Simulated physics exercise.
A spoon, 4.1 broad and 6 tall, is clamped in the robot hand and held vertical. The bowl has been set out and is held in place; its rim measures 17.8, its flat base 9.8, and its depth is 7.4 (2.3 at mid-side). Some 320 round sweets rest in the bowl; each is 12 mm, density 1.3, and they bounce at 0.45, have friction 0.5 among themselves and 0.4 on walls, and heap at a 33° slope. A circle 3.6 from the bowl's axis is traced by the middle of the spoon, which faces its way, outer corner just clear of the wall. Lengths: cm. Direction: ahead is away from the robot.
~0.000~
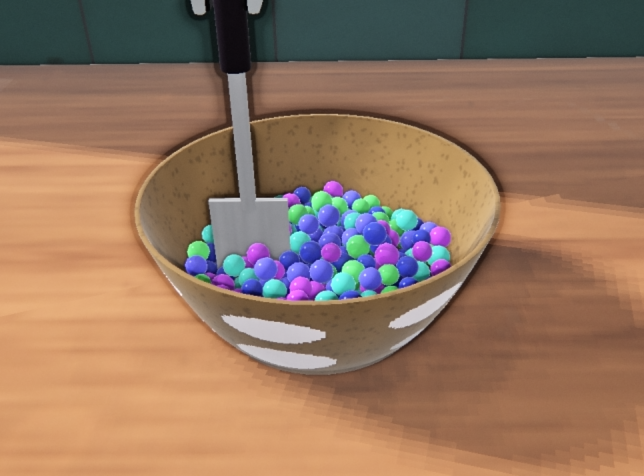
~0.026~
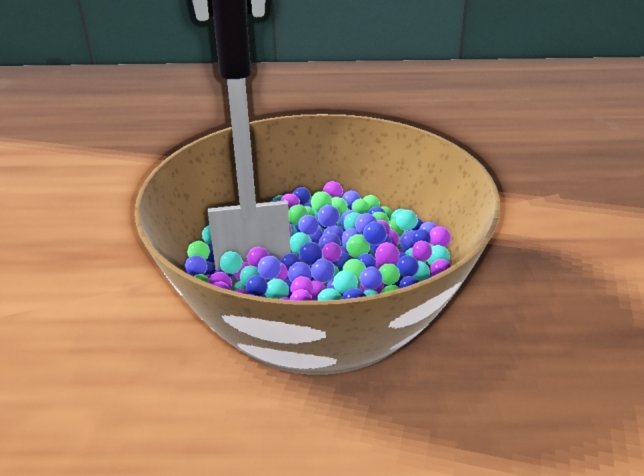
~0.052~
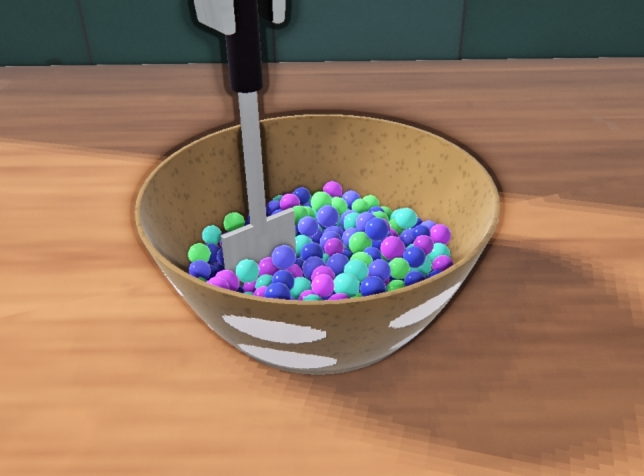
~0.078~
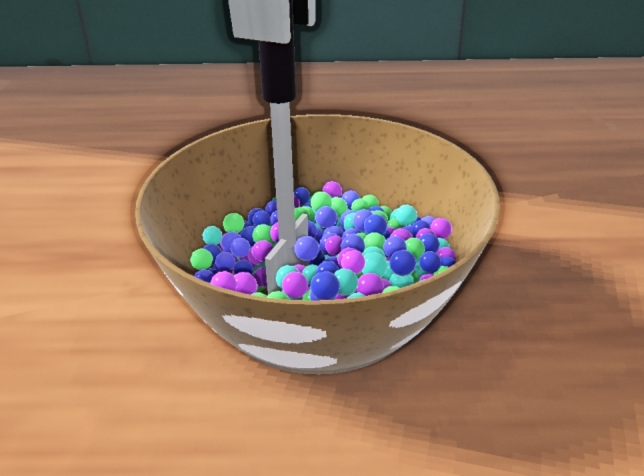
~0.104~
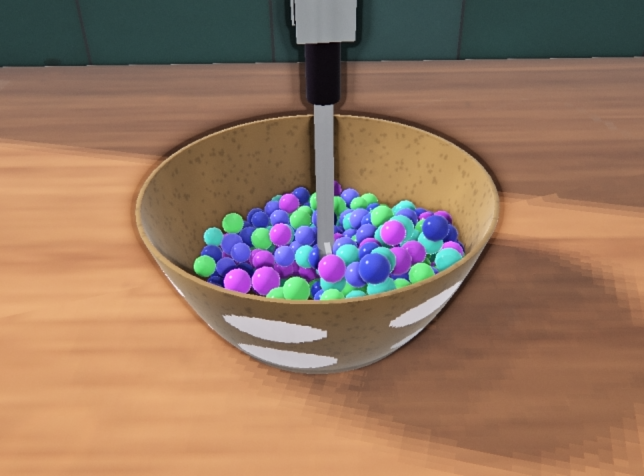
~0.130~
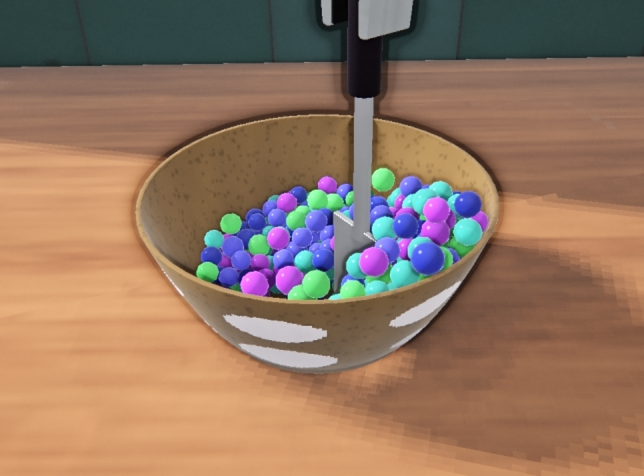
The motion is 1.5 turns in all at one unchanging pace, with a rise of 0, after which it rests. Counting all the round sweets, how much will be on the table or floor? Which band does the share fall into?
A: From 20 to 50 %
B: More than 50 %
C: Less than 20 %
From 20 to 50 % (A).
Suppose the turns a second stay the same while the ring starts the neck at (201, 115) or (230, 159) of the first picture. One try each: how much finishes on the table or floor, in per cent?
Close to 10 per cent for the first and close to 45 per cent for the second.
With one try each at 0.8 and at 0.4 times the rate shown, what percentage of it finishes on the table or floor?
Some 20 and 5 per cent.
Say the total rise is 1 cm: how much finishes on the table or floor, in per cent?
30 per cent, roughly.
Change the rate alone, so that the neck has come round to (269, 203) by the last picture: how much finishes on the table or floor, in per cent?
Some 0 %.
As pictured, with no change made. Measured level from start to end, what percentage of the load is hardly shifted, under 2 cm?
Something close to 5 percent, I'd say.
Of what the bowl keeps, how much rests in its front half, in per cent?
Some 40 per cent.
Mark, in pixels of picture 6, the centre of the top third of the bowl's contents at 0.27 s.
About (287, 142) in the last picture.
By 0.27 s, 283° round, highest piece 12 above the table; 271 in the bowl, 2 on the table or floor, 43 in flight or on the tool.
By 0.40 s, 79° round, highest piece 11 above the table; 226 in the bowl, 58 on the table or floor, 32 in flight or on the tool.
By 0.67 s, 180° round, highest piece 9 above the table; 196 in the bowl, 117 on the table or floor, 3 in flight or on the tool.
By 1.37 s, 180° round, highest piece 6 above the table; 196 in the bowl, 120 on the table or floor.
Final count, 196 in the bowl, 120 on the table or floor. That is 38 % on the table or floor.
